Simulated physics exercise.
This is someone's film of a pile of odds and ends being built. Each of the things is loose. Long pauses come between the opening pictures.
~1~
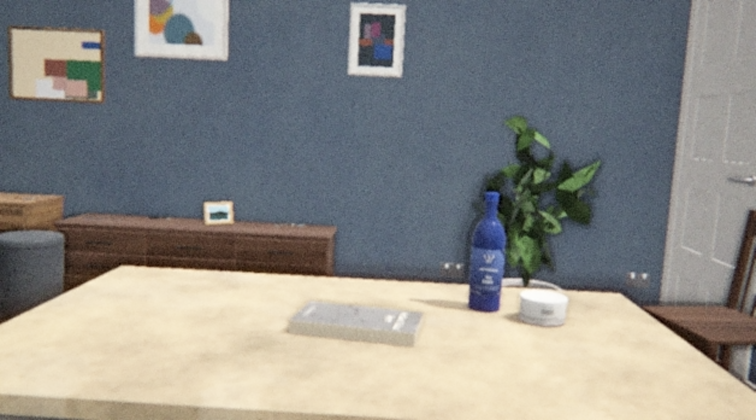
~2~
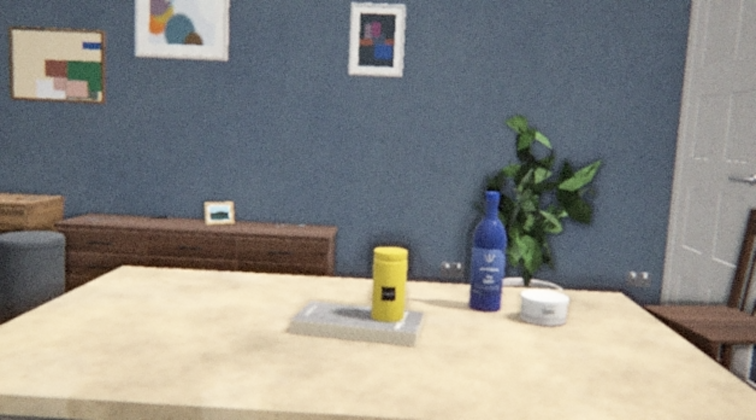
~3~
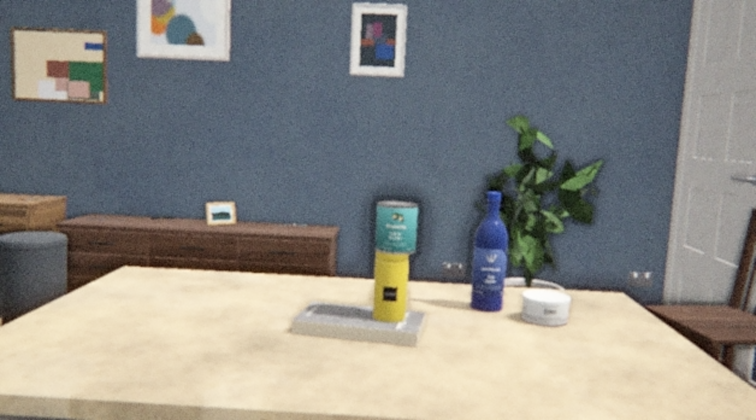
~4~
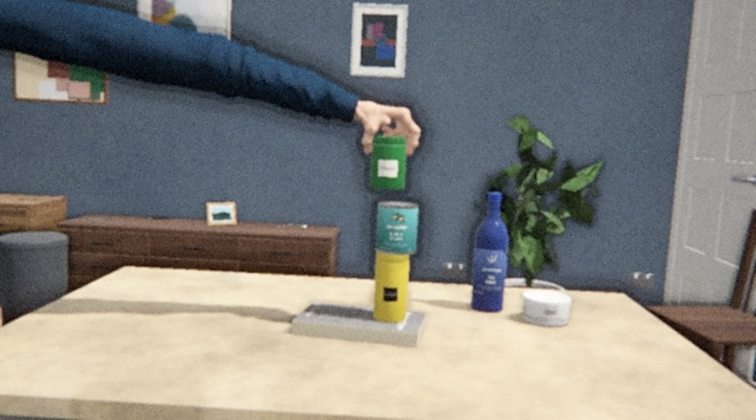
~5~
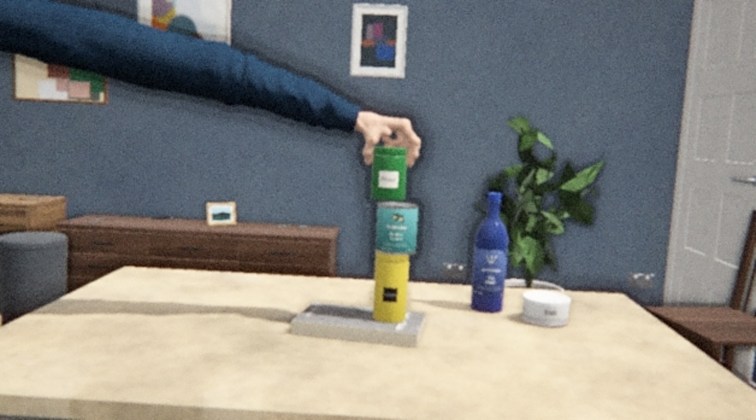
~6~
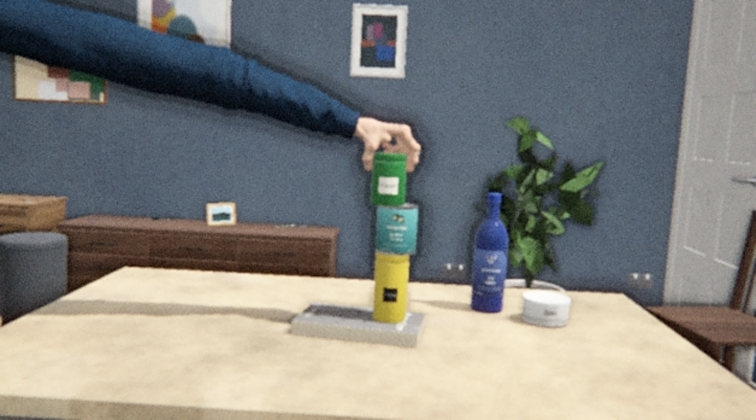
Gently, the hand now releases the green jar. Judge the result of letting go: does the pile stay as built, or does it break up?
The pile stays as built.
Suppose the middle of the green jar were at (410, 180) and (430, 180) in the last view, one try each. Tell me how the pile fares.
On the first release the pile stays intact, while on the second it caves in.
Then, 0.30 s on from there, no change.
Then, 0.70 s on from there, green jar resting near (389, 179).
In the end, all 6 unmoved. At the end, from the last picture's camera, green jar near (389, 179). The pile holds.
